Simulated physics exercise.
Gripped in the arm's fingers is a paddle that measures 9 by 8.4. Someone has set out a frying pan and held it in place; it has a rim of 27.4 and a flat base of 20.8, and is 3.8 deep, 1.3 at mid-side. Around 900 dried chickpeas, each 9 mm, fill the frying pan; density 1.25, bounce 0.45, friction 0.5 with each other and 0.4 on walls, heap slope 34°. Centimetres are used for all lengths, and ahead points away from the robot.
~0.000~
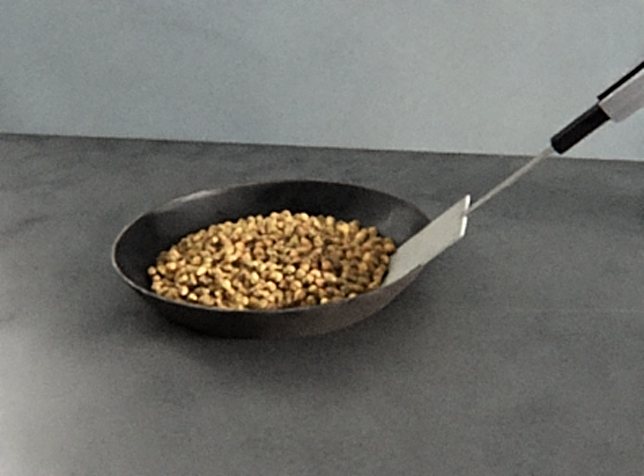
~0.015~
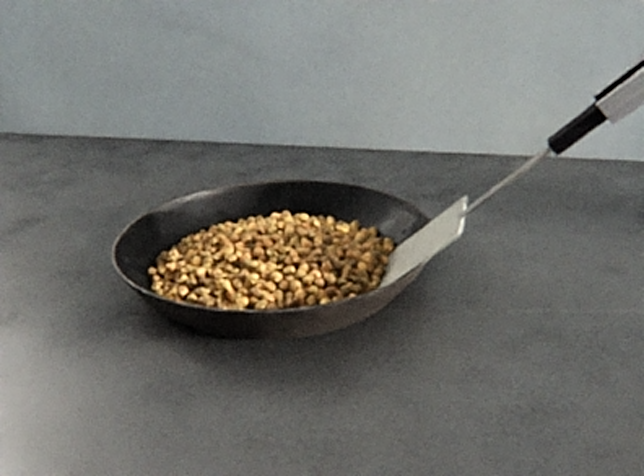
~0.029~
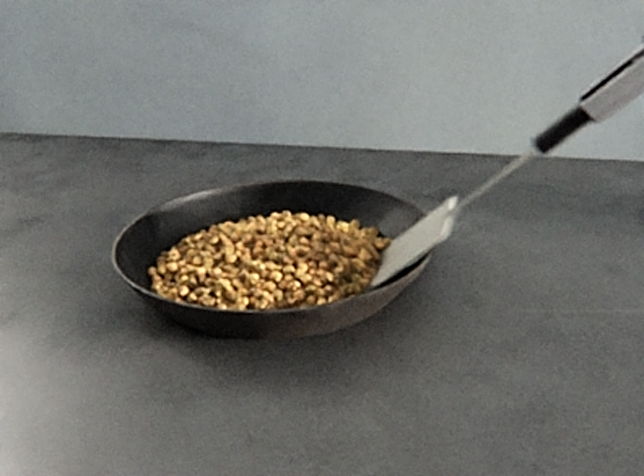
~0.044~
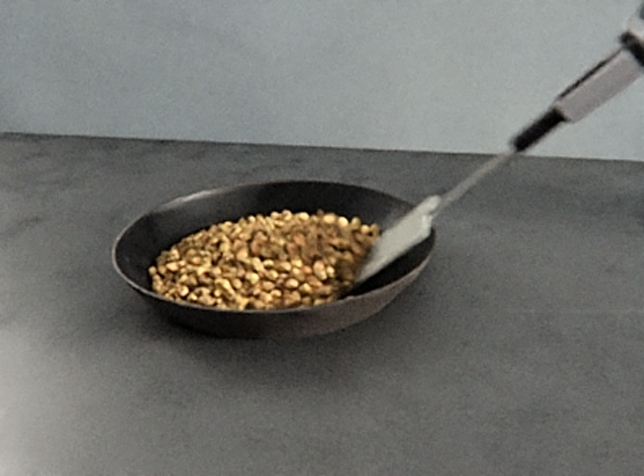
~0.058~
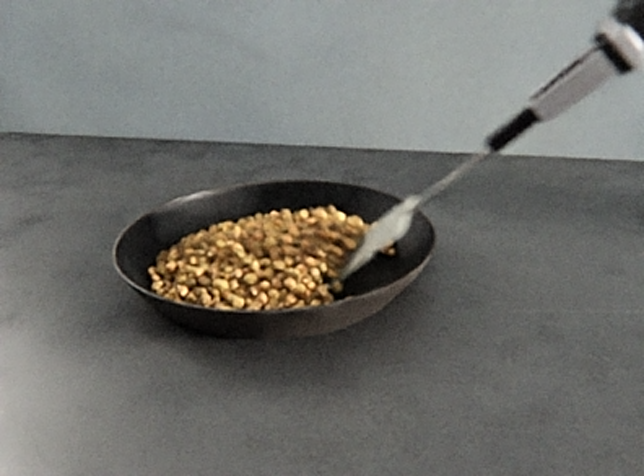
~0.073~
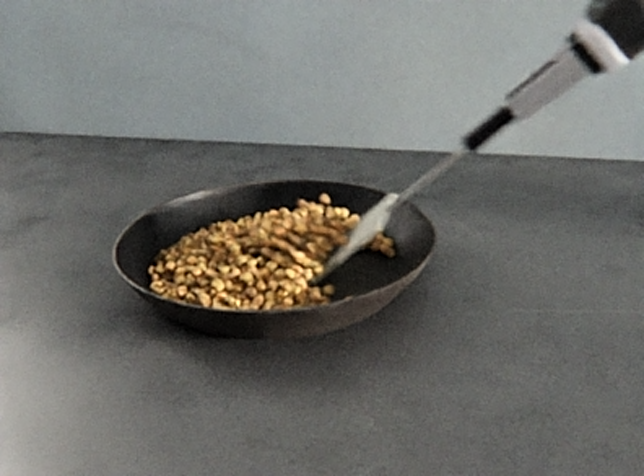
A robotic arm reaches in from the upper right over a dark grey surface against a pale blue-grey wall, seen from slightly above by a still camera. It grips a flat, light grey paddle angled into a black frying pan filled with golden-brown chickpeas. After barely moving at first, the paddle sweeps left through the chickpeas, heaping them up and baring the pan's dark right side.
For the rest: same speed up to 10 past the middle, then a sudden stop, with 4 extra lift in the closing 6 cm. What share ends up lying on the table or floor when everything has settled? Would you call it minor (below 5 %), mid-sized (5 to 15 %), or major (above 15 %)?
I would call it major.
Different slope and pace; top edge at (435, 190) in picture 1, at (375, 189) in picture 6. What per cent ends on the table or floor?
About 15 per cent.
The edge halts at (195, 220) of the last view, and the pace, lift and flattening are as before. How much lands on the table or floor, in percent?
Something near 20 in a hundred.
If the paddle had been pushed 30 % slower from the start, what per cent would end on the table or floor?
I'd reckon close to 15 per cent.
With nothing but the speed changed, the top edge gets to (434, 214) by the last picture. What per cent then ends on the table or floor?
My guess is around 10 percent.
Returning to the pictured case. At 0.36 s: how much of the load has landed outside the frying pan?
That would be near 20 per cent, give or take.
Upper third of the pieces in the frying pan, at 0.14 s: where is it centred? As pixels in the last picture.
(227, 230).
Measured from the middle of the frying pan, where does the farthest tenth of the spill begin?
About 80 cm.
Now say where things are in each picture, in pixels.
Paddle top edge at (466, 214), sloping 43°; upper third of the load around (281, 254), from x 155 to 395, top at y 215; 900 in the frying pan, in the first frame.
Paddle top edge at (463, 214), sloping 43°; upper third of the load around (282, 254), from x 155 to 395, top at y 215, in the second frame.
Paddle top edge at (451, 214), sloping 43°; upper third of the load around (289, 253), from x 155 to 395, top at y 215, in the third frame.
Paddle top edge at (430, 214), sloping 43°; upper third of the load around (295, 252), from x 155 to 390, top at y 215, in the fourth frame.
Paddle top edge at (408, 212), sloping 43°; upper third of the load around (289, 247), from x 155 to 390, top at y 210, in the fifth frame.
Paddle top edge at (387, 211), sloping 43°; upper third of the load around (286, 243), from x 150 to 390, top at y 200; 900 in the frying pan, in the sixth frame.
By 0.11 s, sloping 43°, highest piece 8 above the table; 900 in the frying pan.
By 0.14 s, sloping 43°, highest piece 10 above the table; 899 in the frying pan, 1 on the blade or in flight.
By 0.36 s, sloping 43°, highest piece 6 above the table; 692 in the frying pan, 165 on the table or floor, 43 on the blade or in flight.
By 1.41 s, sloping 43°, highest piece 4 above the table; 691 in the frying pan, 209 on the table or floor.
Final count, 691 in the frying pan, 209 on the table or floor. That is 23 % on the table or floor.
